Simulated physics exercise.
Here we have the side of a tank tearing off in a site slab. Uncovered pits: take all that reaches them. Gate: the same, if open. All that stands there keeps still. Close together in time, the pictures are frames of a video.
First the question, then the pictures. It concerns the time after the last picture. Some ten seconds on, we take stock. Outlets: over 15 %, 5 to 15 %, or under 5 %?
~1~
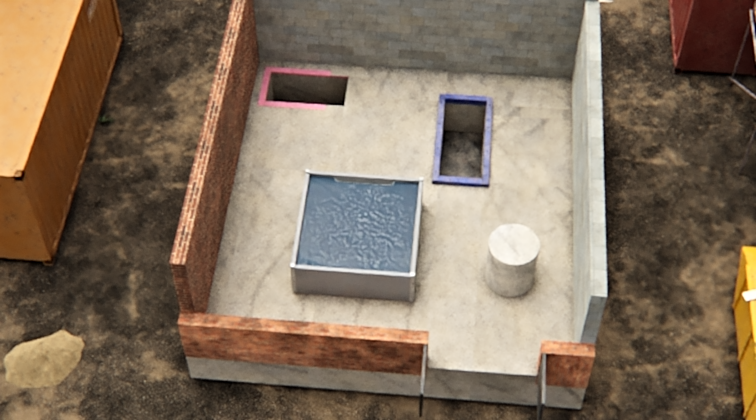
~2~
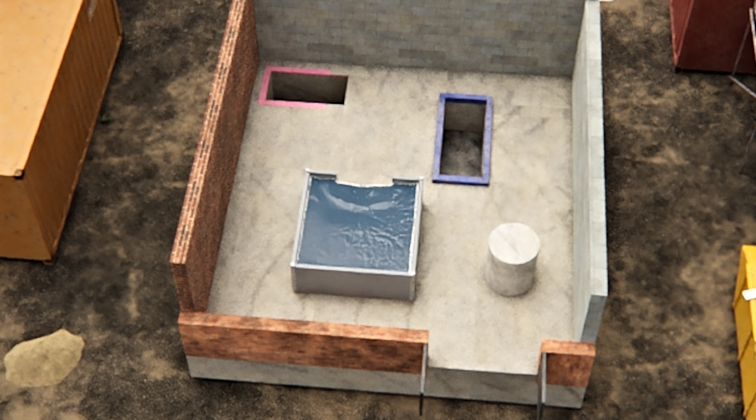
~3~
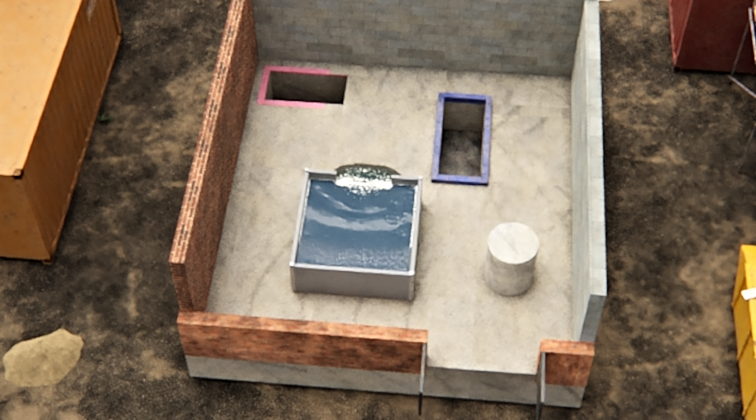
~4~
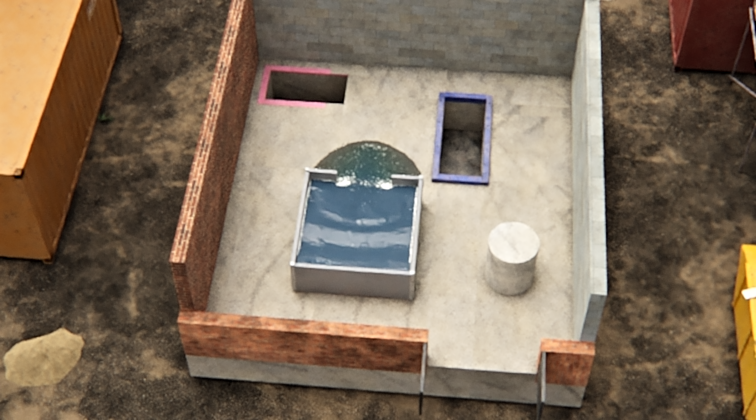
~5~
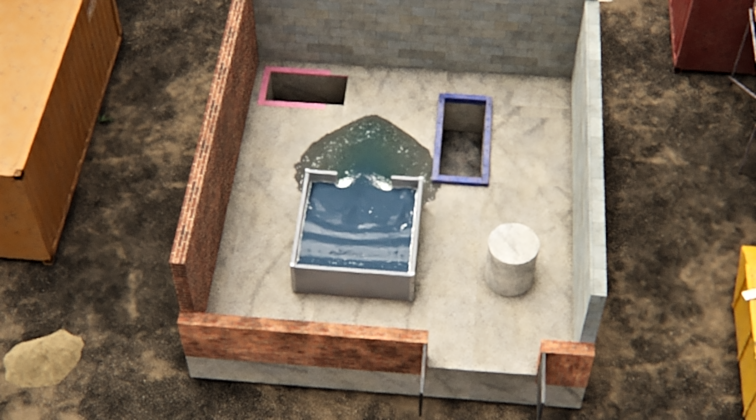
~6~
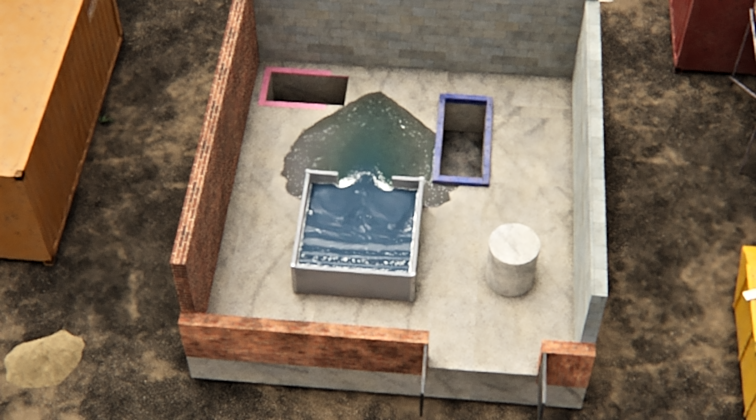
As I see it, the gate gets hardly any of it - below five per cent, the blue pit gets hardly any of it - below five per cent, the pink pit gets a big share of it - past fifteen per cent.
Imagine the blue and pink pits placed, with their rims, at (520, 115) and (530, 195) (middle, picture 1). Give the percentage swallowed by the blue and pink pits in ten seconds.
Roughly: Blue pit 6 %, pink pit 4 %.
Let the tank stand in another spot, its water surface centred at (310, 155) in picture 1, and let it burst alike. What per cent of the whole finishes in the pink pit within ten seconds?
So the pink pit gets 70 in a hundred.
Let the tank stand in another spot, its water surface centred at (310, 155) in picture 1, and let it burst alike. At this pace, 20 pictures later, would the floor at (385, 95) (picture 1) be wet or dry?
Outcome at the given point: Swamped.
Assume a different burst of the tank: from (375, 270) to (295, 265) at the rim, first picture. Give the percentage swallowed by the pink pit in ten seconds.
Pink takes 30 in a hundred.
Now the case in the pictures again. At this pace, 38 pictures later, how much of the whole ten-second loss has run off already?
Close to 70 per cent.
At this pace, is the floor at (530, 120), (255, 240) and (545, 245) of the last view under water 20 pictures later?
In that order, the three spots are soaked, high and dry and high and dry.
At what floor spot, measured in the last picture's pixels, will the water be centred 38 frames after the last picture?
About (397, 172) in the last view.
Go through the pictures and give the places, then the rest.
The tank at (359, 225) is whole and still, in the first picture.
Water pours out on the tank's far side and has run to a hidden place, in the second picture.
The front is at (347, 169), out from the gap on the tank's far side, in the third picture.
The front is at (360, 145), out from the gap on the tank's far side, in the fourth picture.
Water pours out on the tank's far side and has run to (367, 120), in the fifth picture.
Water pours out on the tank's far side and has run to (377, 96), in the sixth picture.
A moment on, water covers 25 % of the floor; the gate 0 %, the blue pit 0 %, the pink pit 3 %.
Next, water covers 35 % of the floor; the gate 0 %, the blue pit 1 %, the pink pit 8 %.
Then, water covers 40 % of the floor; the gate 0 %, the blue pit 1 %, the pink pit 20 %.
Later, water covers 55 % of the floor; the gate 0 %, the blue pit 2 %, the pink pit 37 %.
In the end, water covers 70 % of the floor; the gate 0 %, the blue pit 2 %, the pink pit 53 %.
